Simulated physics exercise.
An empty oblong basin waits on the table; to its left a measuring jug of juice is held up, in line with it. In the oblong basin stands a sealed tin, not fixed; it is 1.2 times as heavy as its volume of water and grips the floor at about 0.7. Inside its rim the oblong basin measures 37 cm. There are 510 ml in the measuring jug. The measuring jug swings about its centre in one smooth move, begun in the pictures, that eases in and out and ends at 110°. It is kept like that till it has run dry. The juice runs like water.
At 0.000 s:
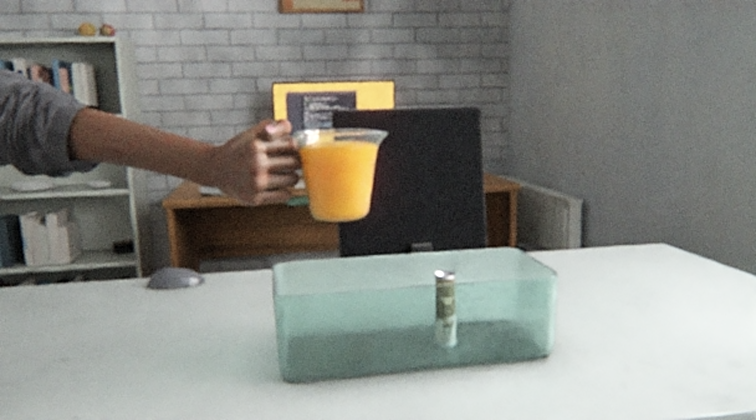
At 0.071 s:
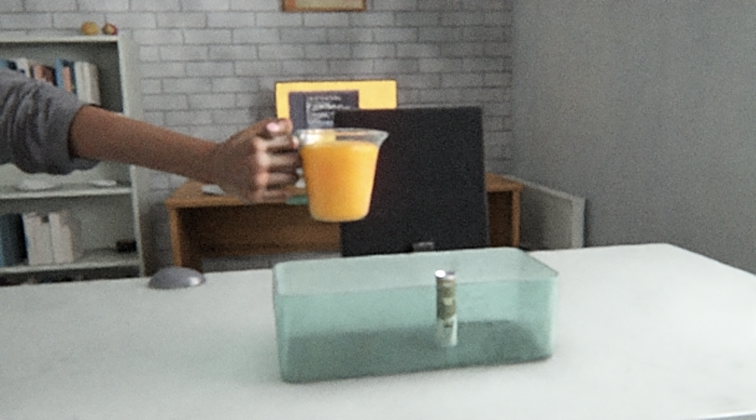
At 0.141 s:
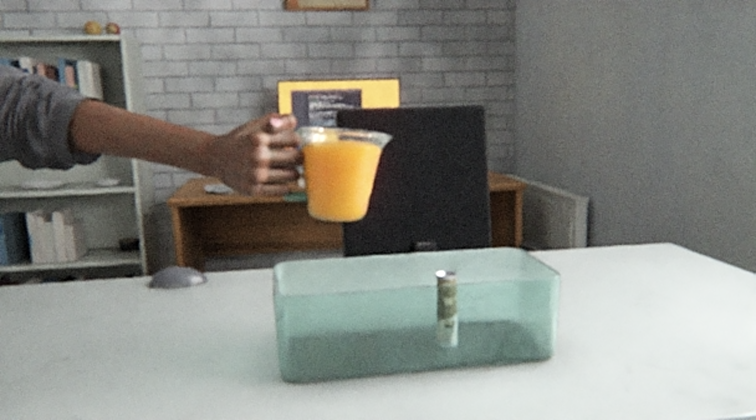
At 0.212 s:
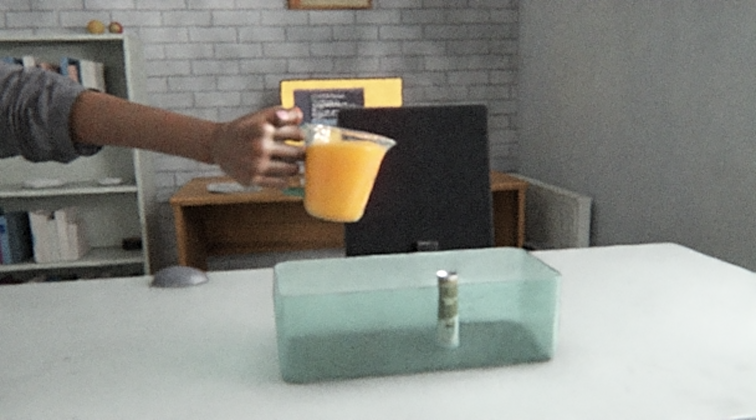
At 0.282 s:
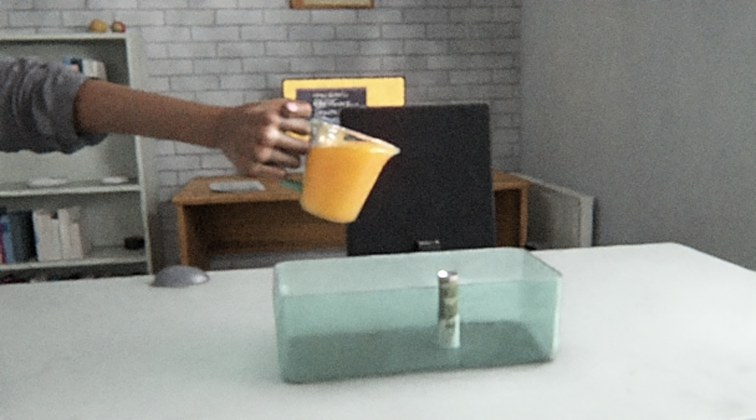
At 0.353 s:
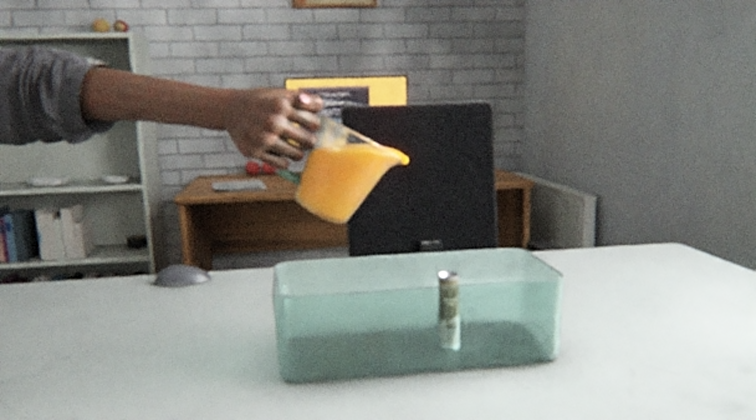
A hand holding a measuring jug of orange juice above a table, steadily tilting it rightward beside an oblong basin containing a small tin.
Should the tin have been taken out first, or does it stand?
The tin goes over.
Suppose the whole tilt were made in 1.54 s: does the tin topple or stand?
The tin falls.
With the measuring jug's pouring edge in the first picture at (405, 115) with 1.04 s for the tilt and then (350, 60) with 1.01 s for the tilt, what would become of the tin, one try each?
First it falls; then it falls.
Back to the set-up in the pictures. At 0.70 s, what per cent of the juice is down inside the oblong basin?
About 26 per cent.
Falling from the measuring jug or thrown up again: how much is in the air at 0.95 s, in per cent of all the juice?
Near 8 in a hundred.
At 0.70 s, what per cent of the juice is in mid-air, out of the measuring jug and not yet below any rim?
Near 24 in a hundred.
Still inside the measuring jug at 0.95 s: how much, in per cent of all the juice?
About 5 per cent.
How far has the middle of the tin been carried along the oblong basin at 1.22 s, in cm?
About 8 cm.
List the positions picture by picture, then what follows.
In the first picture, it leans 0°; its right rim is at (388, 132); the juice meets the walls at (300, 146) and (374, 143); the oblong basin's rim runs from (274, 280) to (537, 262); the tin's top is at (445, 277).
In the second picture, it leans 1°; its right rim is at (389, 133); the juice meets the walls at (300, 145) and (375, 144).
In the third picture, it leans 5°; its right rim is at (392, 136); the juice meets the walls at (304, 145) and (378, 144).
In the fourth picture, it leans 12°; its right rim is at (396, 142); the juice meets the walls at (306, 145) and (384, 145).
In the fifth picture, it leans 20°; its right rim is at (400, 150); the juice meets the walls at (309, 149) and (393, 147).
In the sixth picture, it leans 30°; its right rim is at (404, 161); the juice meets the walls at (310, 154) and (400, 153); 2 per cent is over the edge.
Then, 0.70 s in, the tilt is 86° and 50 per cent is still to pour; the tin stands where it began.
Then, 0.95 s in, the tilt is 109° and 5 per cent is still to pour; the tin leans 14°.
Then, 1.22 s in, the tilt is 110° and 0 per cent is still to pour; the tin lies on its side.
Then, 1.51 s in, the tilt is 110° and 0 per cent is still to pour; the tin lies on its side.
Finally, the tin lies on its side.
